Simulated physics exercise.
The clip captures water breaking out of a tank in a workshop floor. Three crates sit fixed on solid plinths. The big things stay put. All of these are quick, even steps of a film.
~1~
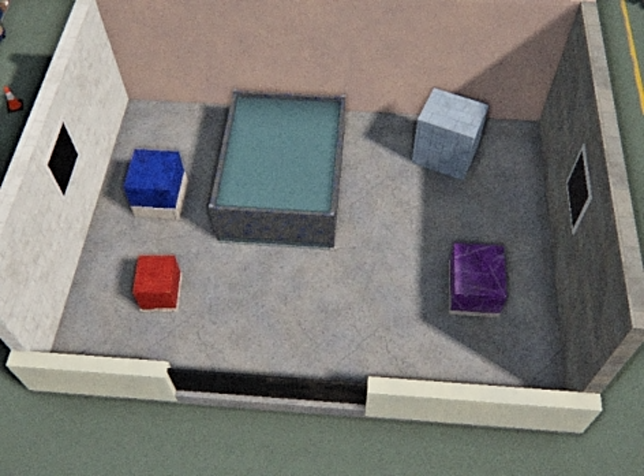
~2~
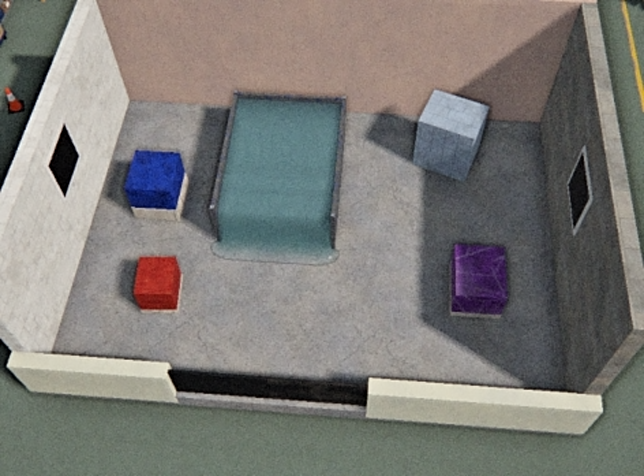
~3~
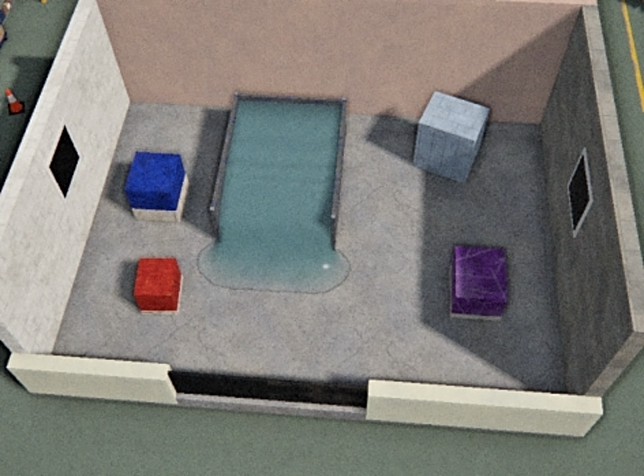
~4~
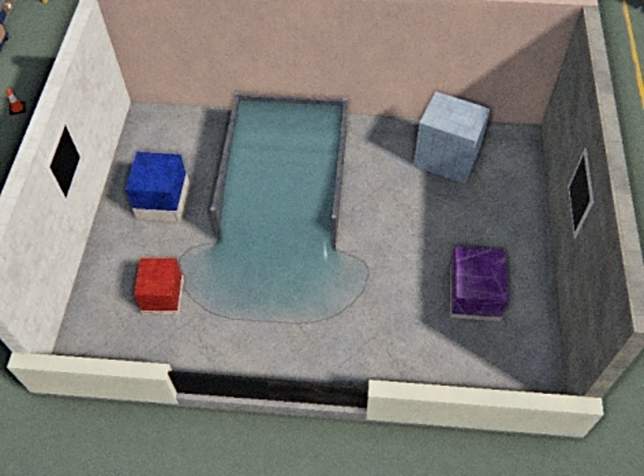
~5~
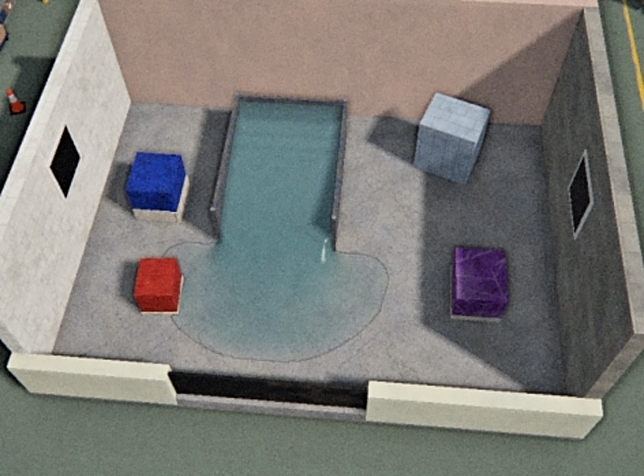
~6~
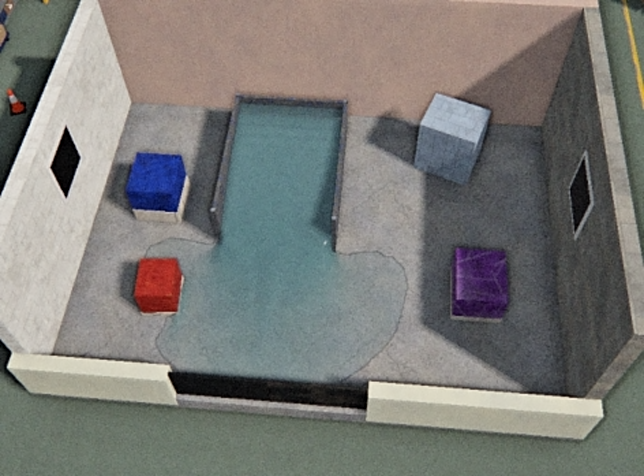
Water breaks out of a grey, open tank in a walled workshop, seen from high above the low front wall. The tank stands towards the back, with blue and red blocks on the left and pale grey and purple ones on the right. The near side opens and blue-green water pours forward, fanning across the floor past the red block to the dark front opening, while the camera stays still.
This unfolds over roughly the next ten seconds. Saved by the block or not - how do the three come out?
Result: Red crate: Too low; purple crate: Too low; blue crate: High enough.
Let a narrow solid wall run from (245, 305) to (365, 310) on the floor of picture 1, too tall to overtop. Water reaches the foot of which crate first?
The red-painted one is first.
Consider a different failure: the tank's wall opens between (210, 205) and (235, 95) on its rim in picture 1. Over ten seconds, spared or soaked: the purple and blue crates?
The purple crate is reached; the blue crate is reached.
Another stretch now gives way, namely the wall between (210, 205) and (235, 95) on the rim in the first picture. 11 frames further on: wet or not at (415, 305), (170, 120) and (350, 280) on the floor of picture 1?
As listed: Clear, under water, dry.
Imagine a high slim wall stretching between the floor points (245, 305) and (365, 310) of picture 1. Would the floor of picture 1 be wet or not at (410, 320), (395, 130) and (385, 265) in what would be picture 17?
One by one: Soaked, spared, soaked.
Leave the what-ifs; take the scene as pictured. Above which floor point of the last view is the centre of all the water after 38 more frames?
(312, 260).
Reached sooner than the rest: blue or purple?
Answer: The purple-painted one.
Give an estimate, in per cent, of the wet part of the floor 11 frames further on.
About 40 per cent.
A moment on, water covers 30 % of the floor; the red crate water round its plinth, the purple crate water round its plinth, the blue crate not reached.
Next, water covers 40 % of the floor; the red crate water round its plinth, the purple crate water round its plinth, the blue crate not reached.
Then, water covers 60 % of the floor; the red crate water round its plinth, the purple crate water round its plinth, the blue crate water round its plinth.
Later, water covers 95 % of the floor; the red crate water round its plinth, the purple crate water round its plinth, the blue crate water round its plinth.
In the end, water covers 100 % of the floor; the red crate was topped, the purple crate was topped, the blue crate stayed above the water.
